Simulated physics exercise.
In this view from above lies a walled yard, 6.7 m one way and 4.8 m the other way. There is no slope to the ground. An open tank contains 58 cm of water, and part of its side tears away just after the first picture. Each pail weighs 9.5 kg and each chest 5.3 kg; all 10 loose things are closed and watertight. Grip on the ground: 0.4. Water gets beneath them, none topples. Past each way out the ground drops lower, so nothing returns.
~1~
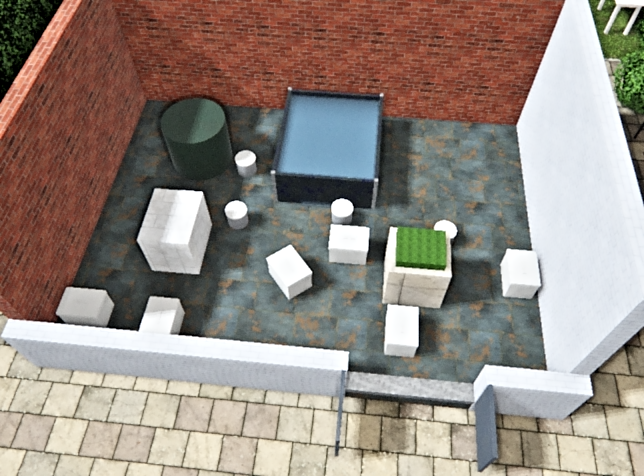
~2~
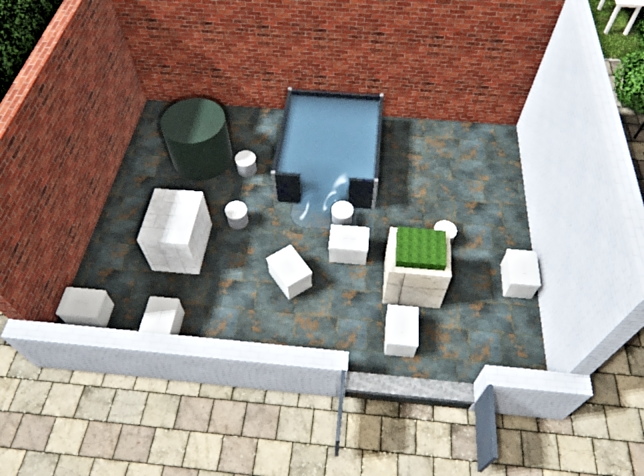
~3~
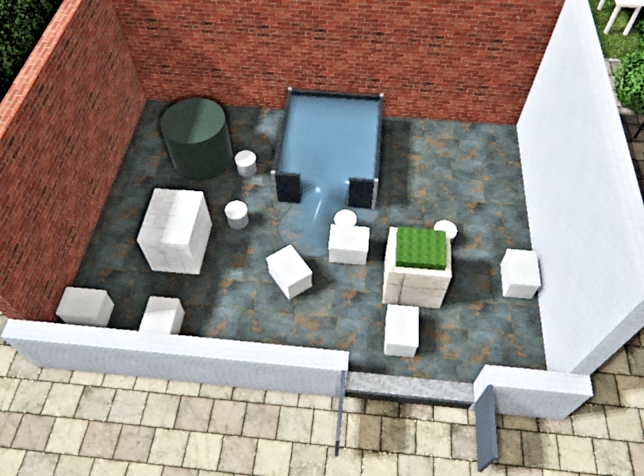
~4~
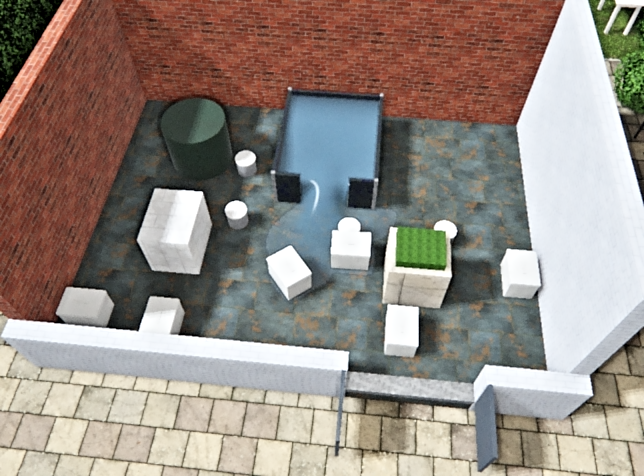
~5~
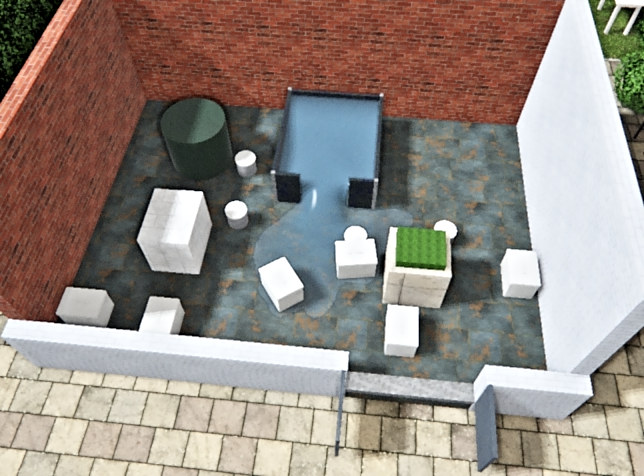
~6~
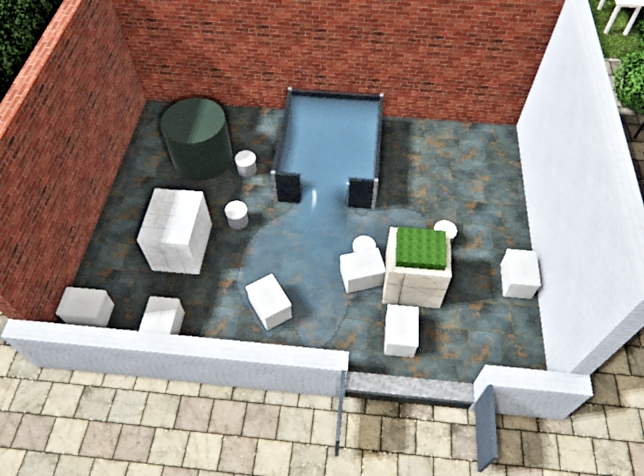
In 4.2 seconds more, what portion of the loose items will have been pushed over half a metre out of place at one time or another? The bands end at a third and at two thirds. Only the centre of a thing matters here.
My guess is the middle band, from a third up to two thirds.
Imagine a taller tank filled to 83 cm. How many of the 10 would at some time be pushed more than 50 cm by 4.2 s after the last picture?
That would give 6.
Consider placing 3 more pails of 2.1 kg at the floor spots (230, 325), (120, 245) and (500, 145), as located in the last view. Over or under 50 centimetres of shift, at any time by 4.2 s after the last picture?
In the order asked: Above the mark; above the mark; below the mark.
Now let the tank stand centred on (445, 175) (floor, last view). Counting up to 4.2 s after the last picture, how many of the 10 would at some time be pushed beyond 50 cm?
Count: 5.
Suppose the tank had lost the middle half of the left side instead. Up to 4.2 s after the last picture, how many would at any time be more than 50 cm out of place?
The answer then is 2.
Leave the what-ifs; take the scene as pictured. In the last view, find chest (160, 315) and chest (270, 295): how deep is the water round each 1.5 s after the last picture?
I'd put it at 5 cm and 13 cm respectively.
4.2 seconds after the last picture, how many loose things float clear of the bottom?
The number is 2.
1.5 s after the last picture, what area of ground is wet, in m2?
Around 13 m2 of it.
Then, 0.4 s after the last picture 3 of 10 are over 50 cm from their spots; 0 afloat.
Then, 1.5 s after the last picture 4 of 10 are over 50 cm from their spots; 1 afloat.
Then, 2.8 s after the last picture 6 of 10 are over 50 cm from their spots; 3 afloat.
Then, 4.2 s after the last picture 6 of 10 are over 50 cm from their spots, and 6 have been at some point; 2 afloat.
